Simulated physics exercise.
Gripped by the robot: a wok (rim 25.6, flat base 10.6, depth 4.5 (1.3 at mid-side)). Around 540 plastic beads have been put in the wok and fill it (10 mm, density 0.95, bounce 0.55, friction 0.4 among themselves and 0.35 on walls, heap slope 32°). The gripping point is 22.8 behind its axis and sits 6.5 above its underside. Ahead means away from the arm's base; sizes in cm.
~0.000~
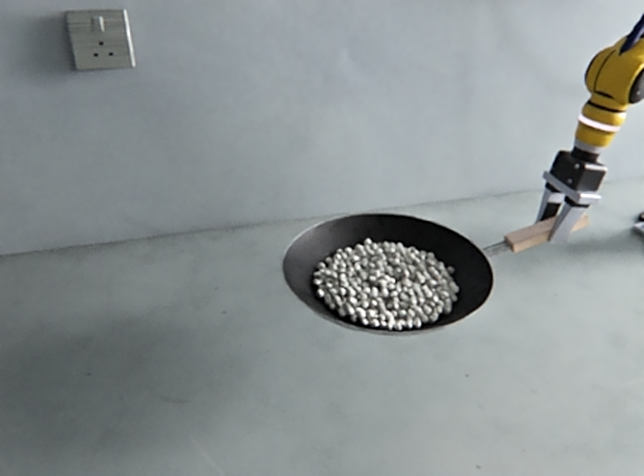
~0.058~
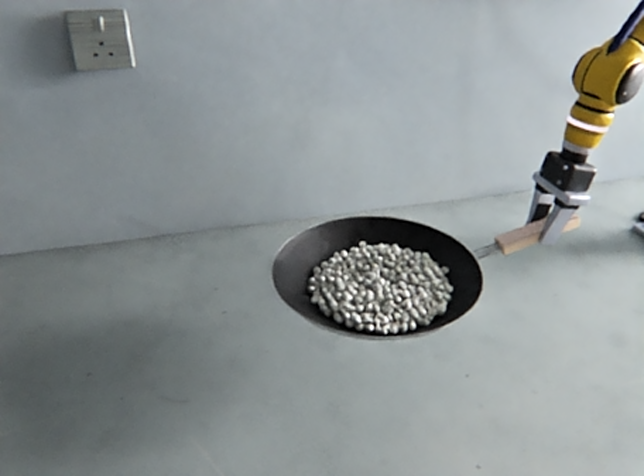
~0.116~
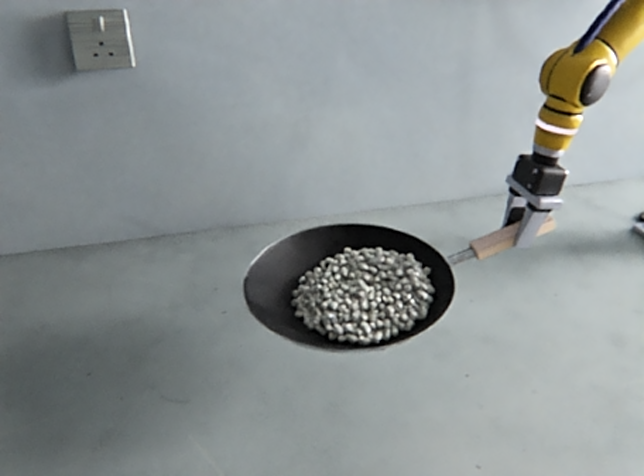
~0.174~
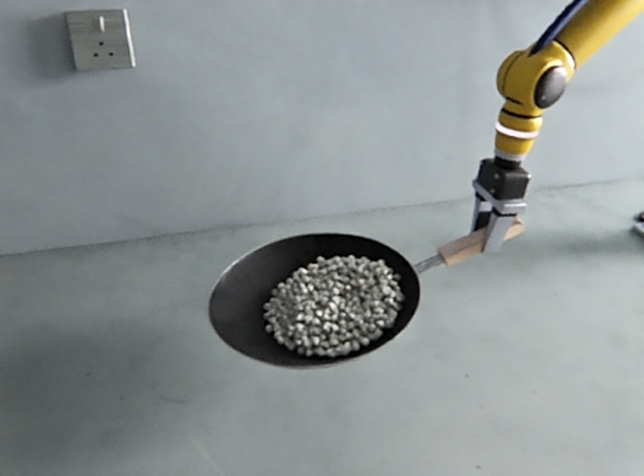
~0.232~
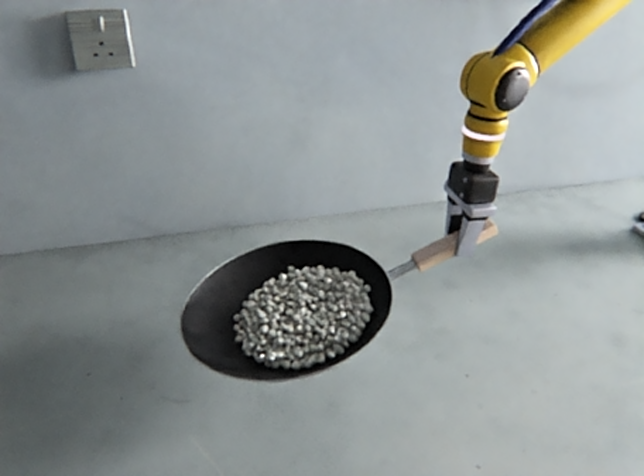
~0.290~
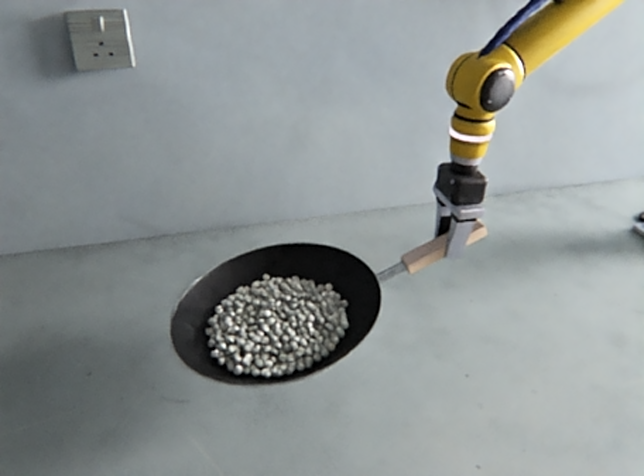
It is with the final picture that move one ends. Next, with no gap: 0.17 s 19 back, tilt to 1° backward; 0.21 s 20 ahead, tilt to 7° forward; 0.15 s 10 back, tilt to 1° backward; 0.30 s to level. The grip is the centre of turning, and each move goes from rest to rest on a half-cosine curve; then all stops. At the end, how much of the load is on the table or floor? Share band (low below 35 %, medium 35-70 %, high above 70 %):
It is medium, 35 to 70 %.
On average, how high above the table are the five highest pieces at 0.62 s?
Height: Approx. 22 cm.
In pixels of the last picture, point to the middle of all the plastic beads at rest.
Centre at rest: About (362, 355).
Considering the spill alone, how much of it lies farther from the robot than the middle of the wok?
Spill share: Approx. 10 %.
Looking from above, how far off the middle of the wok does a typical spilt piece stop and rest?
28 cm.
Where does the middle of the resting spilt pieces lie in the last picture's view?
Near (488, 330) in the last picture.
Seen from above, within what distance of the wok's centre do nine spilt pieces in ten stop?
Radial distance: Approx. 70 cm.
After 0.62 s, tilted 6° forward, highest piece 24 above the table; 245 in the wok, 6 on the table or floor, 293 in flight or on a rim.
After 0.95 s, level, highest piece 28 above the table; 283 on the table or floor, 216 in the wok, 45 in flight or on a rim.
After 1.32 s, level, highest piece 14 above the table; 316 on the table or floor, 226 in the wok, 2 in flight or on a rim.
After 2.37 s, level, highest piece 13 above the table; 318 on the table or floor, 226 in the wok.
In the end, 318 on the table or floor, 226 in the wok. That is 58 % on the table or floor.
